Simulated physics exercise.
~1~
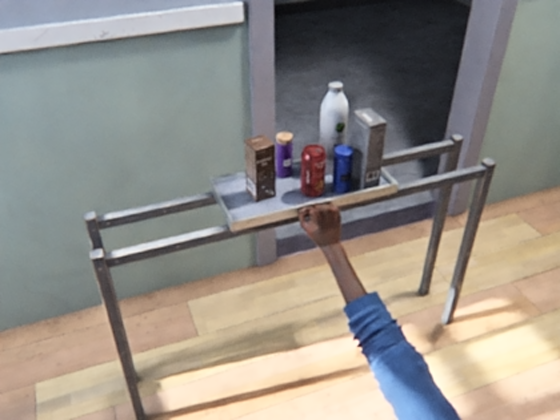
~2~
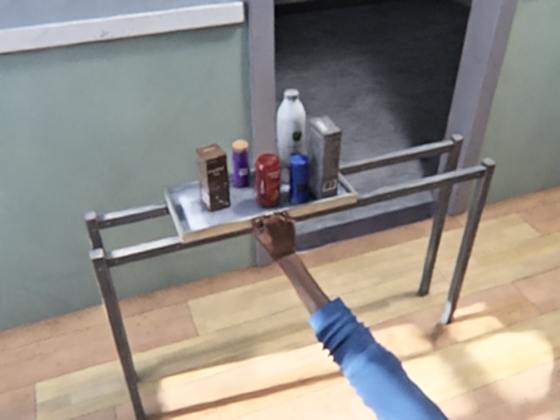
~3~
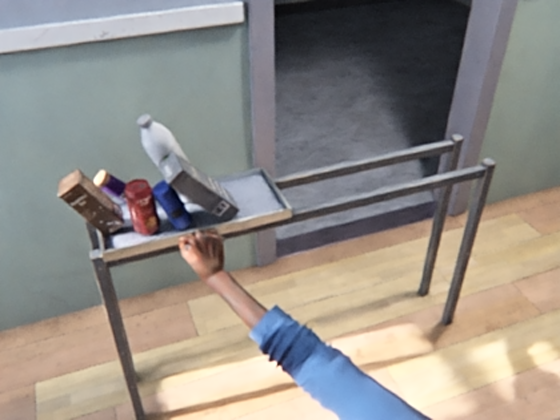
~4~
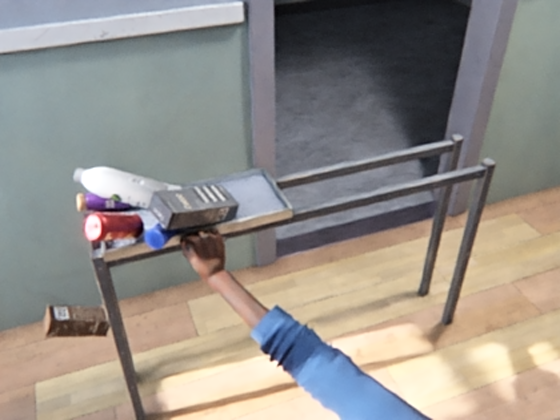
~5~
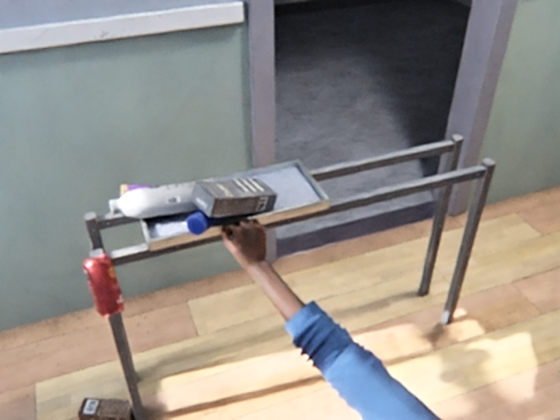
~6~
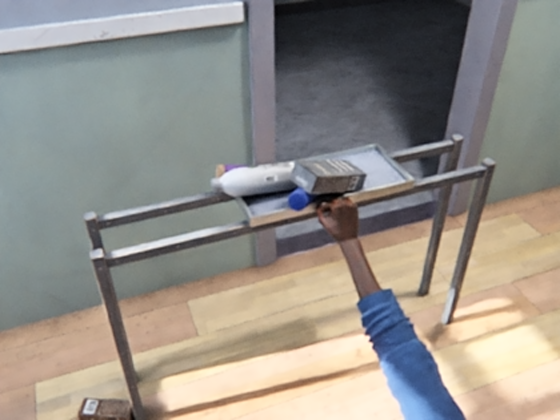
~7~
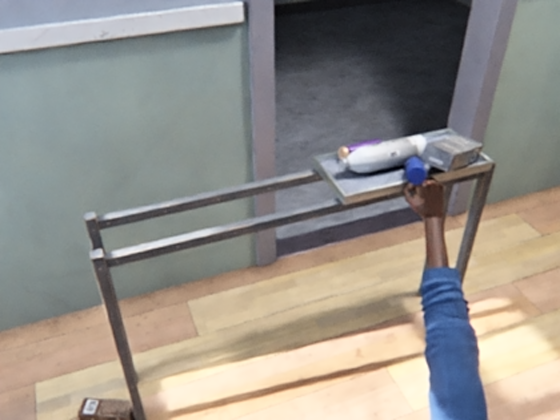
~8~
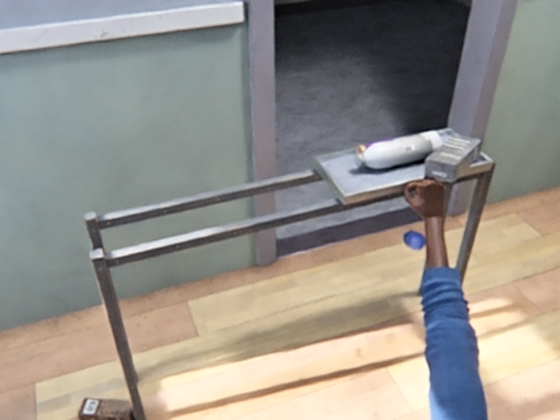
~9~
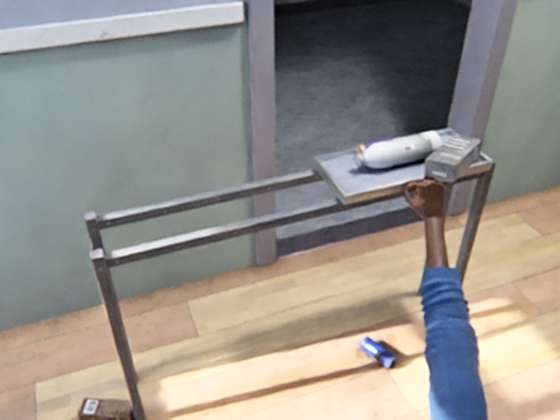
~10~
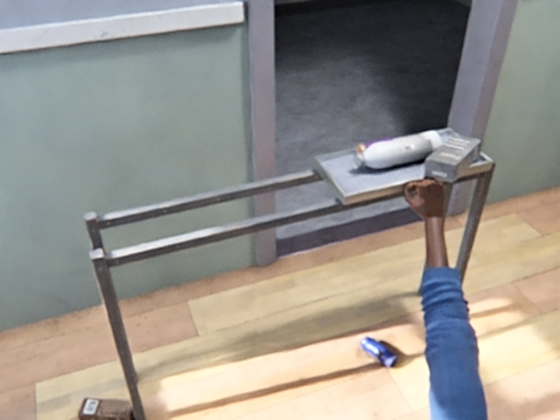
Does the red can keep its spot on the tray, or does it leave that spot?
The red can leaves its spot. It tips at the left end and then falls off the tray.
